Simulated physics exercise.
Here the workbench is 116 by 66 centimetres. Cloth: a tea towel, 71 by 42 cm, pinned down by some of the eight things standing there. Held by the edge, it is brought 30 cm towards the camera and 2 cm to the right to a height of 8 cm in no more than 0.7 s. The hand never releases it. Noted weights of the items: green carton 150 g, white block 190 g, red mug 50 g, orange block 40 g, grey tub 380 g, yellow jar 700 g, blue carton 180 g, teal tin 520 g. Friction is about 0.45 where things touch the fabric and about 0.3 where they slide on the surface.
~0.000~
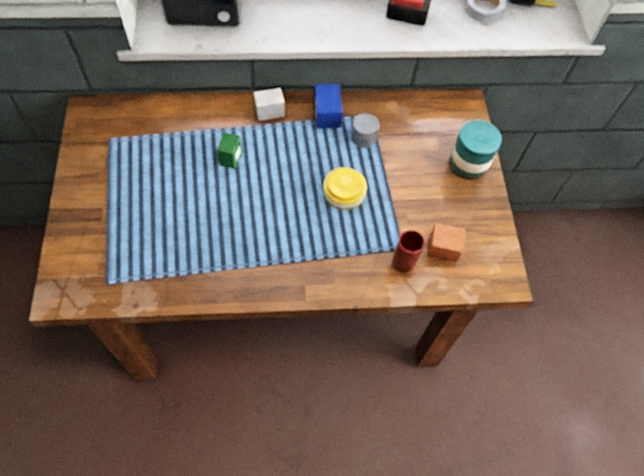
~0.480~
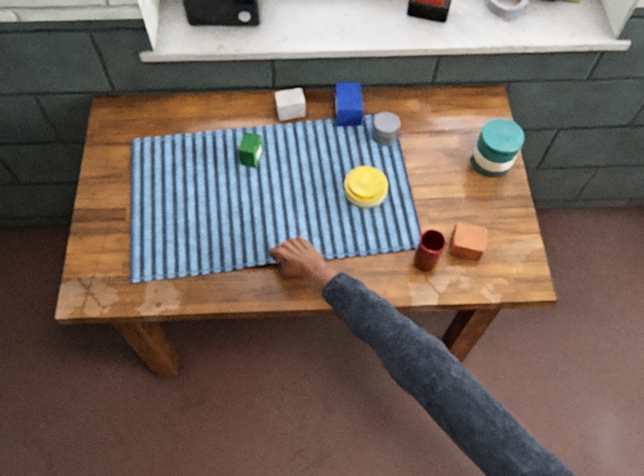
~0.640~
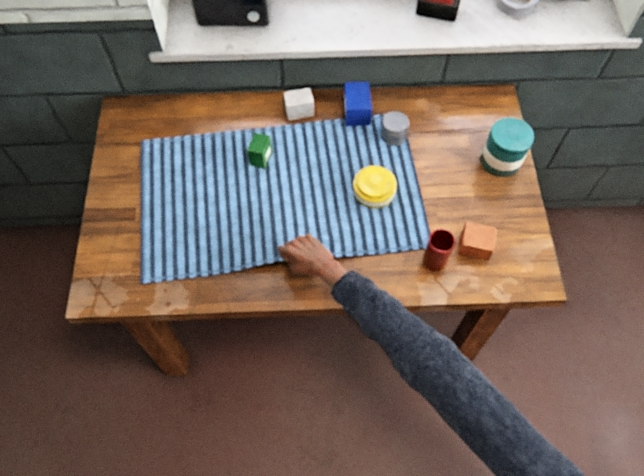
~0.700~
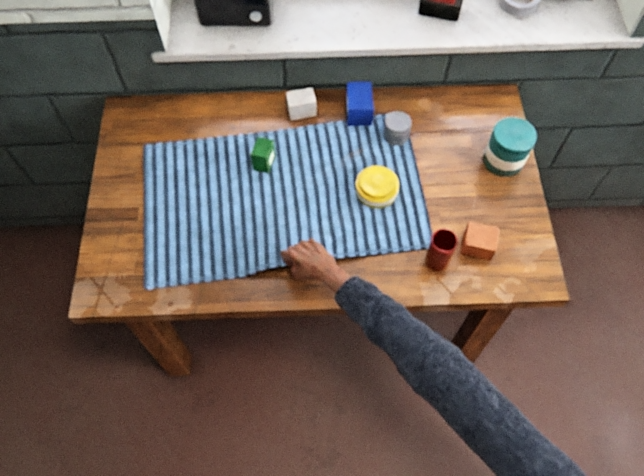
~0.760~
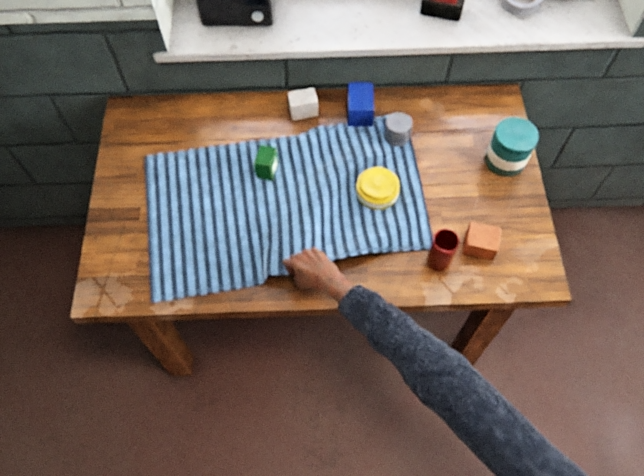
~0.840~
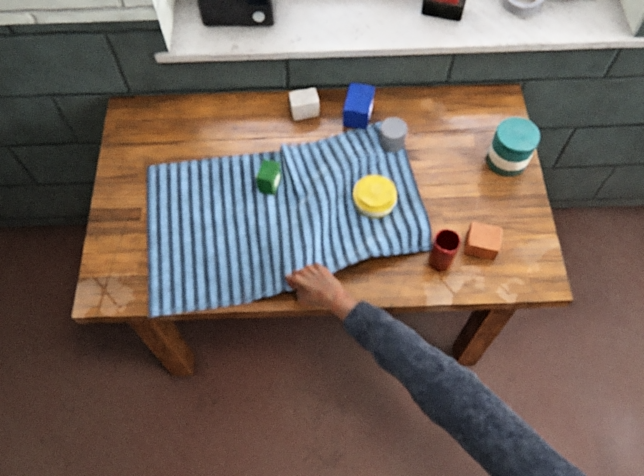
Hand reaching in and pulling a striped blue cloth towards the camera, creasing it and shifting the green and yellow objects on top.
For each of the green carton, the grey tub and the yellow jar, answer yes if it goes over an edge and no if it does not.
Answers: Green carton no, grey tub no, yellow jar no.
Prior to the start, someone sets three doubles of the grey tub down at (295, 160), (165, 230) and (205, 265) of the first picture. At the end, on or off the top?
In turn: Remains, drops off, goes over.
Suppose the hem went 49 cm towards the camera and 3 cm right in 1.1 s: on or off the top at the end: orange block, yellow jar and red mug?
So the orange block does not fall, the yellow jar comes down, and the red mug does not fall.
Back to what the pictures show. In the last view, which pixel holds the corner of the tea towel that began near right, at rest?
That corner ends up near pixel (428, 314) in the last view.
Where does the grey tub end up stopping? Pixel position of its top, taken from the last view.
(336, 200).
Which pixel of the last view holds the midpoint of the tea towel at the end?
(292, 298), roughly.
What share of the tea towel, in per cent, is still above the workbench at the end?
Around 50 percent.
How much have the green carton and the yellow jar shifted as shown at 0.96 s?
I'd put the green carton at some 15 centimetres and the yellow jar at some 10 centimetres.
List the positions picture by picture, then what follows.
In the first picture, shows, green carton (229, 142); grey tub (366, 124); yellow jar (346, 182); tea towel corners (106, 284) (109, 139).
In the second picture, shows, tea towel corners (130, 283) (132, 140); grip (280, 262).
In the third picture, shows, tea towel corners (141, 284) (141, 141); grip (288, 260).
In the fourth picture, shows, green carton (262, 147); tea towel corners (144, 289) (144, 146); grip (291, 265).
In the fifth picture, shows, green carton (265, 155); yellow jar (378, 182); tea towel corners (151, 302) (145, 157); grip (293, 273).
In the sixth picture, shows, green carton (268, 170); grey tub (394, 128); yellow jar (375, 190); tea towel corners (149, 317) (147, 167); grip (296, 289).
After 1.0 s, 90 % of the tea towel is still over the top; green carton 17 cm off its start, grey tub 11 cm off its start, yellow jar 10 cm off its start.
After 1.1 s, 75 % of the tea towel is still over the top; green carton 25 cm off its start, grey tub 20 cm off its start, yellow jar 18 cm off its start.
After 1.2 s, 60 % of the tea towel is still over the top; green carton 32 cm off its start at (263, 254), grey tub 27 cm off its start at (340, 190), yellow jar 24 cm off its start at (349, 260).
After 1.3 s, 50 % of the tea towel is still over the top; green carton 35 cm off its start, grey tub 29 cm off its start, yellow jar 26 cm off its start.
After 2.9 s, 50 % of the tea towel is still over the top; green carton 36 cm off its start at (257, 272), grey tub 29 cm off its start at (336, 200), yellow jar 26 cm off its start at (346, 271), blue carton 3 cm off its start at (354, 100).
